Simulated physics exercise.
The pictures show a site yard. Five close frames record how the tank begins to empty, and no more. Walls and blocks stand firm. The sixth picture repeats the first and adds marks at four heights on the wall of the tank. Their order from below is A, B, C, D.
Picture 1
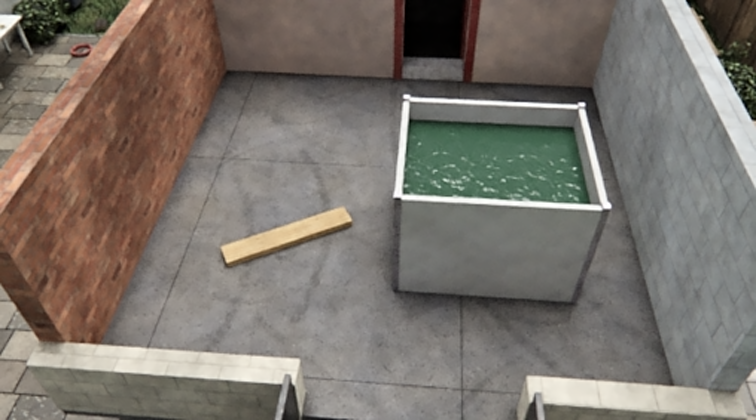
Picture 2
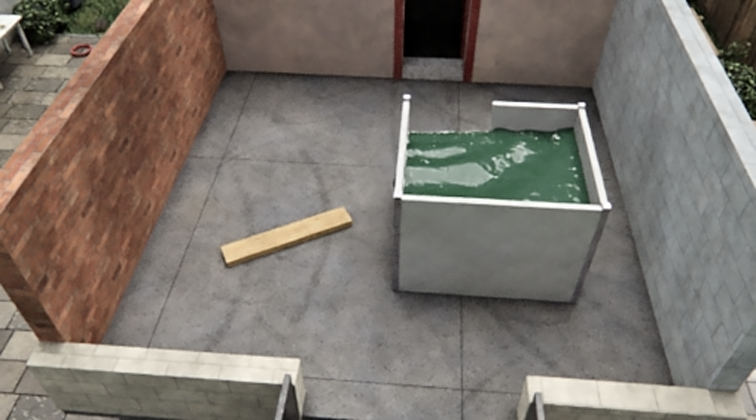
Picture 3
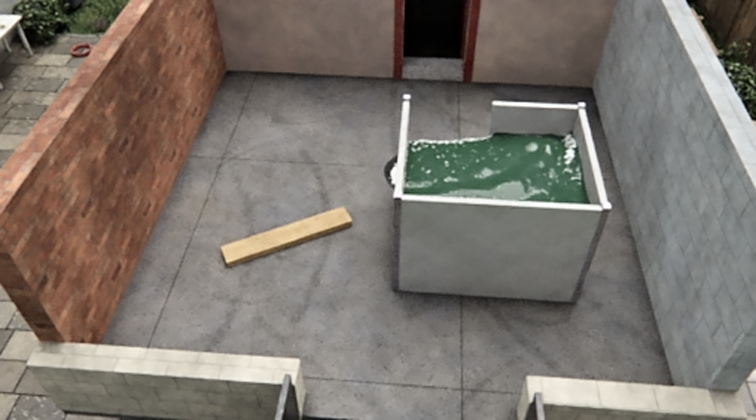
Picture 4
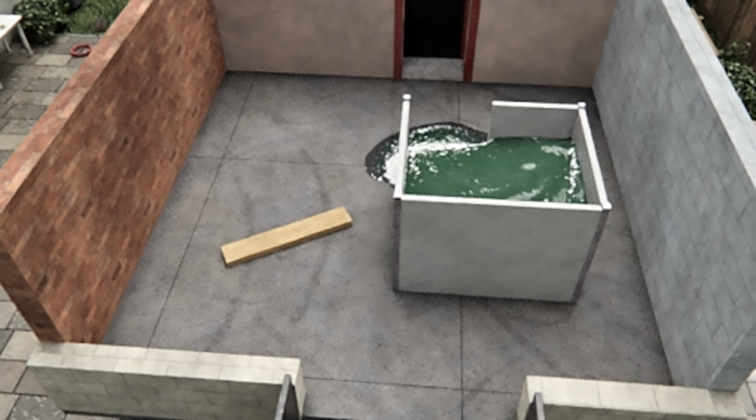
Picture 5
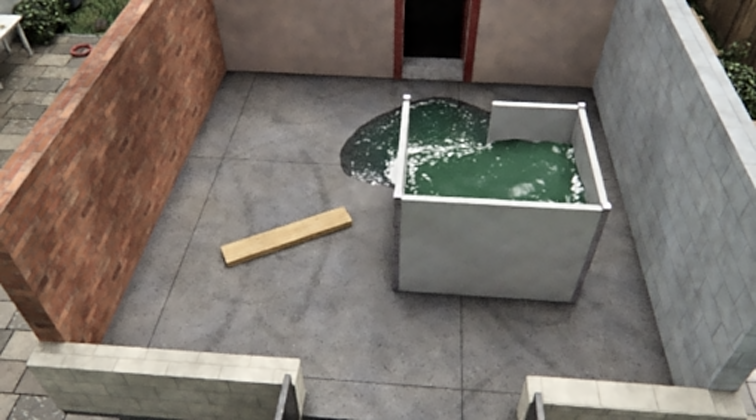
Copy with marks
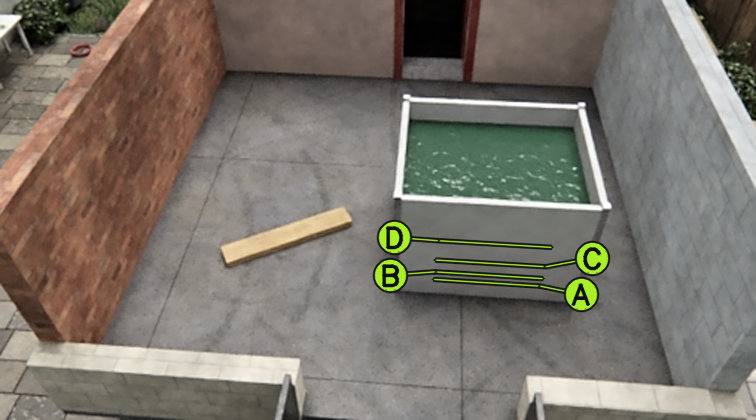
A white tank of green water stood in a walled yard near a wooden plank, then part of its back side opened and water poured out, spreading leftward across the grey ground behind it.
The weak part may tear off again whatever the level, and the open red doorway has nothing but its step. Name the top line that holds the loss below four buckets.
Level C.
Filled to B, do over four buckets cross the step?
No.
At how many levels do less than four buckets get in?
Three of them.
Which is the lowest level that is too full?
D it is.
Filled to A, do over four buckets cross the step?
No, that is safe.
In lime, A at (486, 282); B at (488, 275); C at (490, 263); D at (494, 244); from the bottom up A, B, C, D.
With A, nothing gets over.
With B, nothing gets over.
With C, a splash gets over, under a bucket.
With D, about 10 bucketfuls get in.
